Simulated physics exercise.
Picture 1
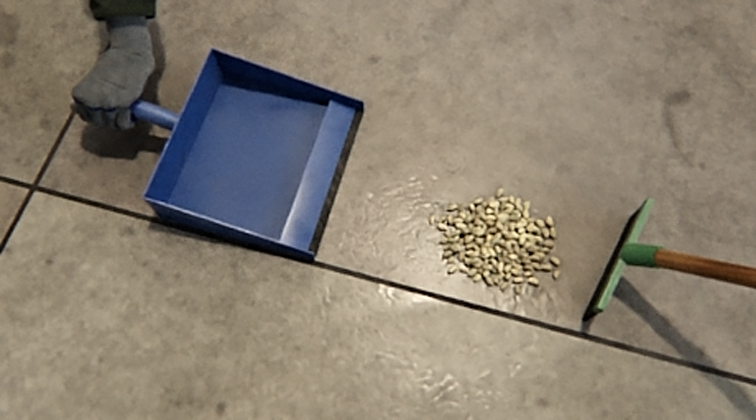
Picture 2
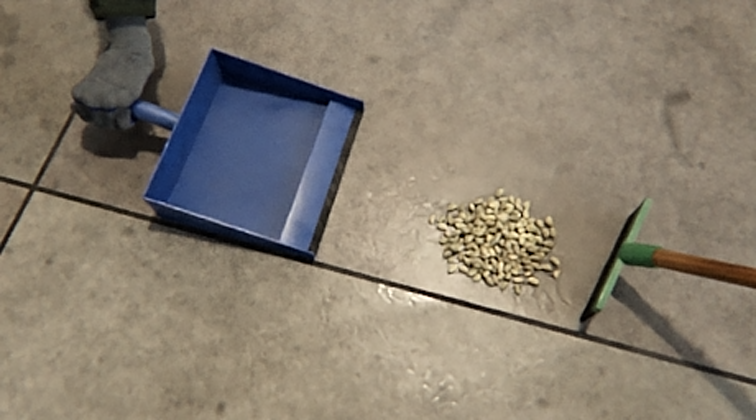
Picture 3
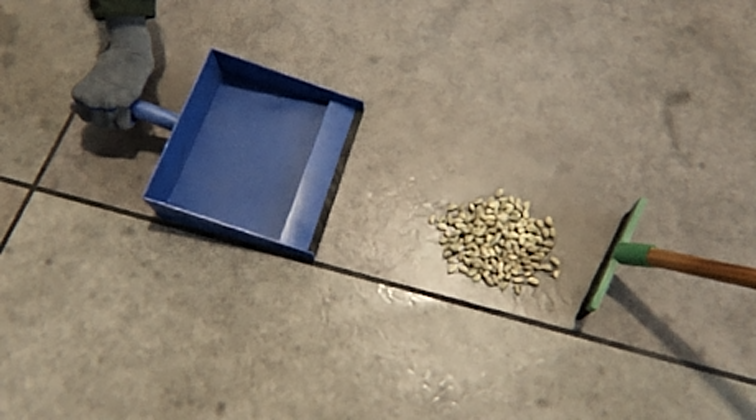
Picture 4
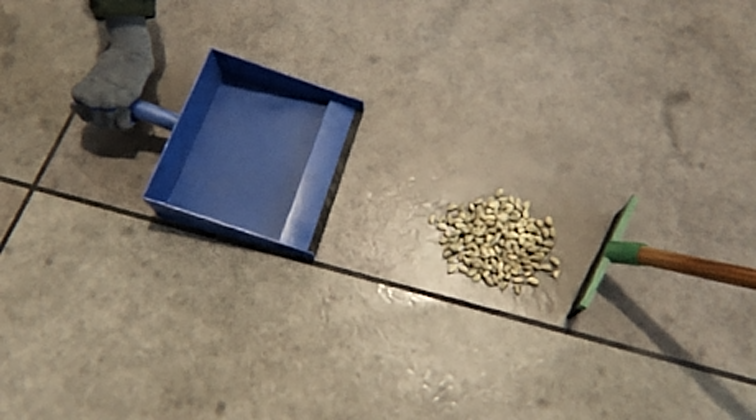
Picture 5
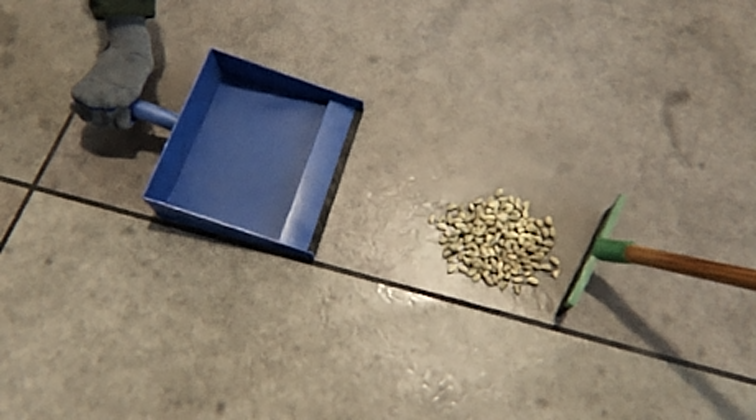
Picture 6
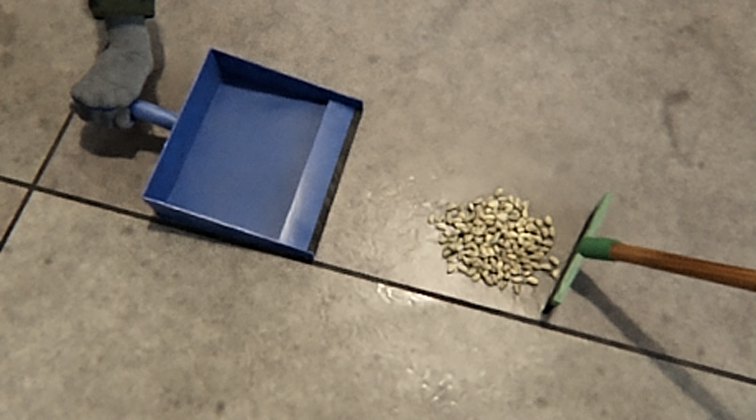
Green squeegee with a wooden handle sliding left up to a pile of pale beans, a gloved hand holding a blue dustpan still.
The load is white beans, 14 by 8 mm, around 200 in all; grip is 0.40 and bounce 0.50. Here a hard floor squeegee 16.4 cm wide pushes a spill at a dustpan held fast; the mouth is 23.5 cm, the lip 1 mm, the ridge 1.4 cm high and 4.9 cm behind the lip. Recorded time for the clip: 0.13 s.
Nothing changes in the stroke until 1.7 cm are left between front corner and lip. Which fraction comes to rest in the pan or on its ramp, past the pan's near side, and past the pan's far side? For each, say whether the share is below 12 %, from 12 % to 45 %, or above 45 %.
Pan: From 12 % to 45 %; near side: Below 12 %; far side: Below 12 %.
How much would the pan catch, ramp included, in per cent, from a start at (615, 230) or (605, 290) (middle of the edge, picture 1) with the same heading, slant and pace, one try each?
Some 20 and 10 per cent.
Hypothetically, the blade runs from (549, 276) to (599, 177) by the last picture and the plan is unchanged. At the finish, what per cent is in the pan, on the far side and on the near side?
Per cent by place - pan 30, far side 15, near side 5.
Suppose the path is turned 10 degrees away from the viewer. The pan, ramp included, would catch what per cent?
Around 30 %.
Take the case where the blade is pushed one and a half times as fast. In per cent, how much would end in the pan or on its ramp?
It would come to roughly 45 percent.
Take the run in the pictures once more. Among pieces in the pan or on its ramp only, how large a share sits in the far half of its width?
Some 20 per cent.
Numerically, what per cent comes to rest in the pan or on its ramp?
20 percent.
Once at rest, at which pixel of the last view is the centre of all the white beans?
When it all comes to rest, the middle is near (345, 191).
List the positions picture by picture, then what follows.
The first picture shows blade from (599, 309) to (647, 205), moved 0.0 cm, 0 of the pieces shifted so far; middle of the pieces at (496, 238); pan at (253, 159).
The second picture shows blade from (597, 308) to (645, 205), moved 0.2 cm, 0 of the pieces shifted so far; middle of the pieces at (496, 238).
The third picture shows blade from (592, 308) to (640, 204), moved 0.8 cm, 0 of the pieces shifted so far; middle of the pieces at (496, 239).
The fourth picture shows blade from (582, 306) to (632, 203), moved 1.9 cm, 0 of the pieces shifted so far; middle of the pieces at (496, 238).
The fifth picture shows blade from (570, 304) to (620, 201), moved 3.3 cm, 0 of the pieces shifted so far; middle of the pieces at (496, 238).
The sixth picture shows blade from (556, 302) to (607, 199), moved 5.0 cm, 0 of the pieces shifted so far; middle of the pieces at (496, 238); pan at (252, 158).
Then, 0.22 s after the last picture, middle of the blade 18 cm from the lip; 0 % over the lip, far side 0 %, near side 0 %.
Then, 0.37 s after the last picture, middle of the blade 8 cm from the lip; 0 % over the lip, far side 0 %, near side 5 %.
Then, 0.64 s after the last picture, middle of the blade 4 cm from the lip; 20 % over the lip, far side 5 %, near side 5 %.
In the end, pan 20 %, near side 5 %, far side 5 %, in front of the lip or behind the blade 70 %.
